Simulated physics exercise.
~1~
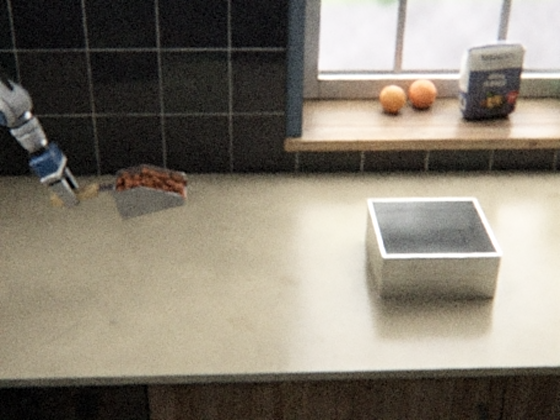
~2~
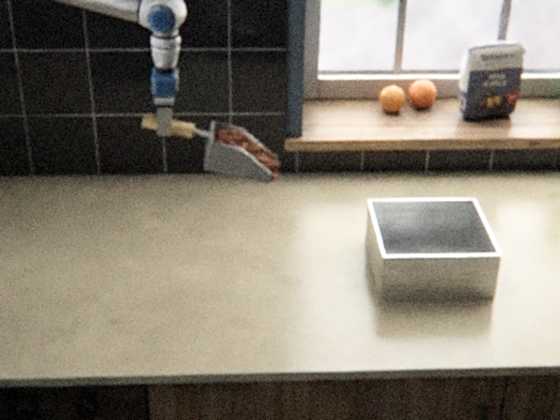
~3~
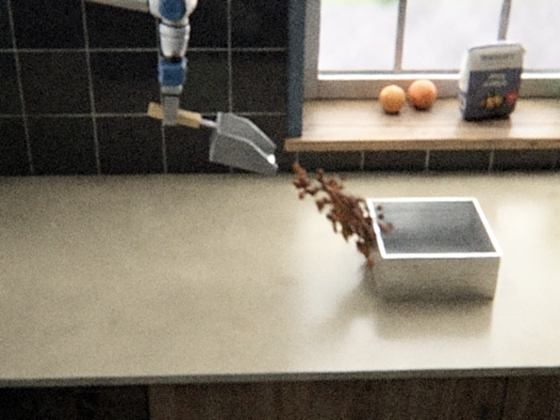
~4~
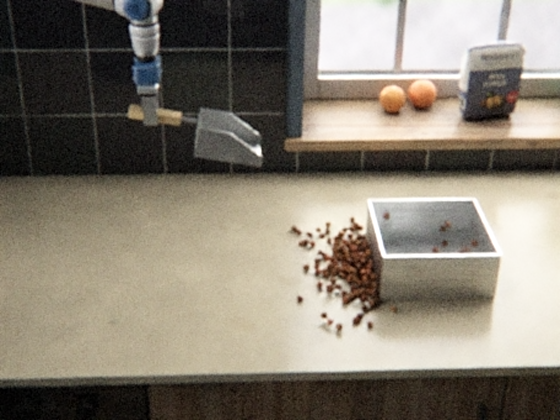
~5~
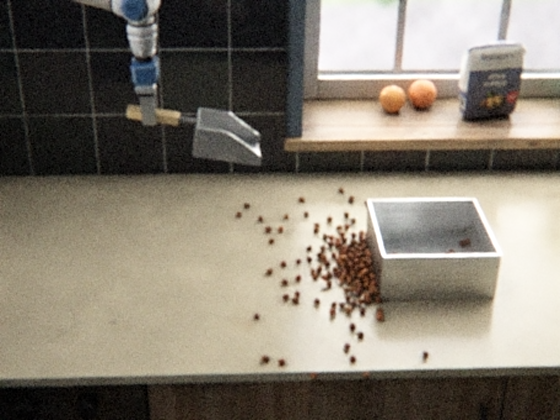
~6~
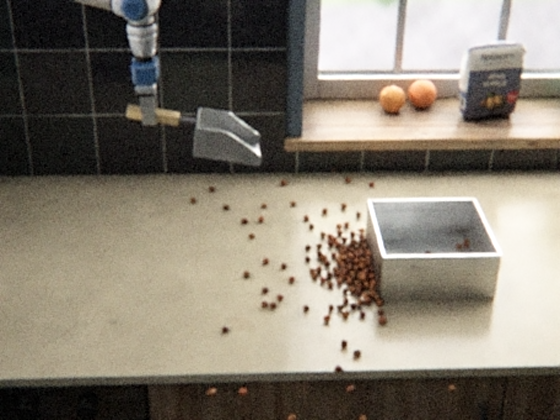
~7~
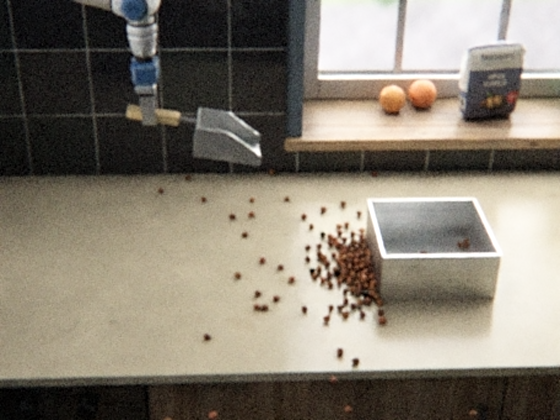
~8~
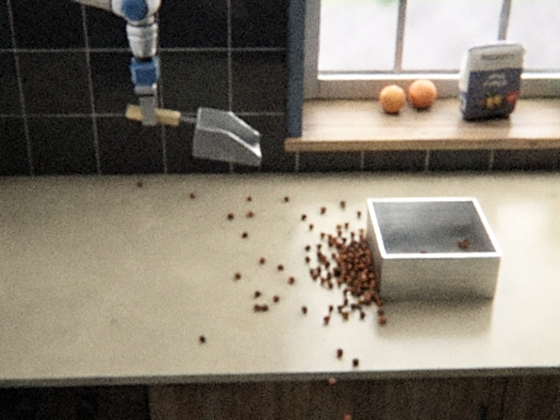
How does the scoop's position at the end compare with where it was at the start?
At the end the scoop is higher and further to the right than at the start. It began low near the back left of the counter and ends raised in front of the dark tiles.
